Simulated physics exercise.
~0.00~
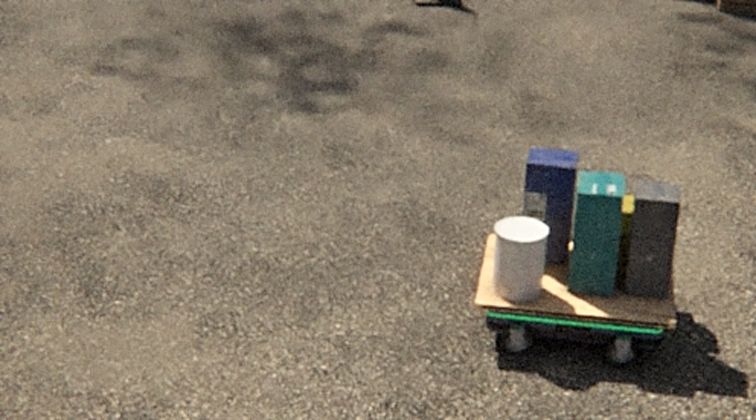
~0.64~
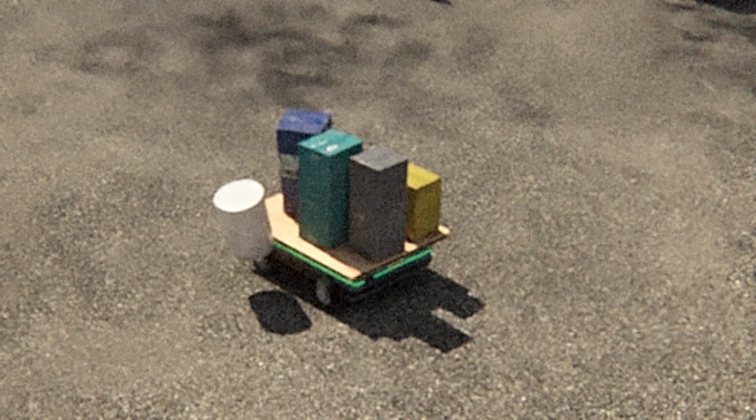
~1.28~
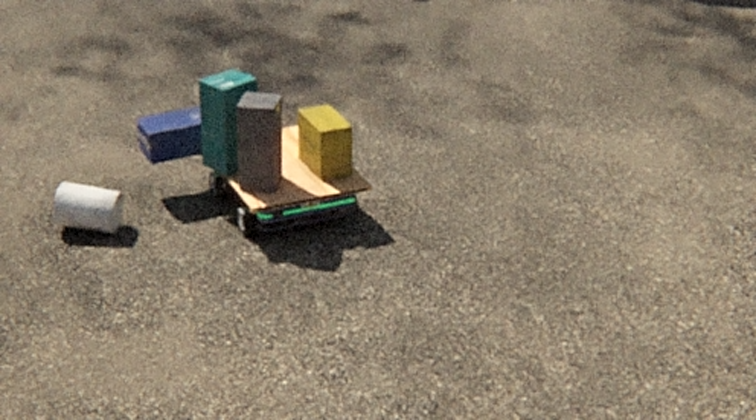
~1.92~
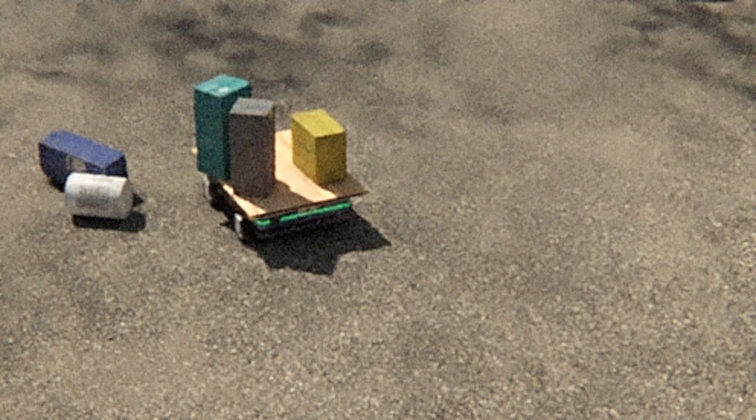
In the video, a flat cart carrying four boxes and a white pail moves left across pavement while turning; the pail and then the blue box fall off its left side. The cart stops with the turquoise, grey and yellow boxes upright, the fallen items lying nearby.
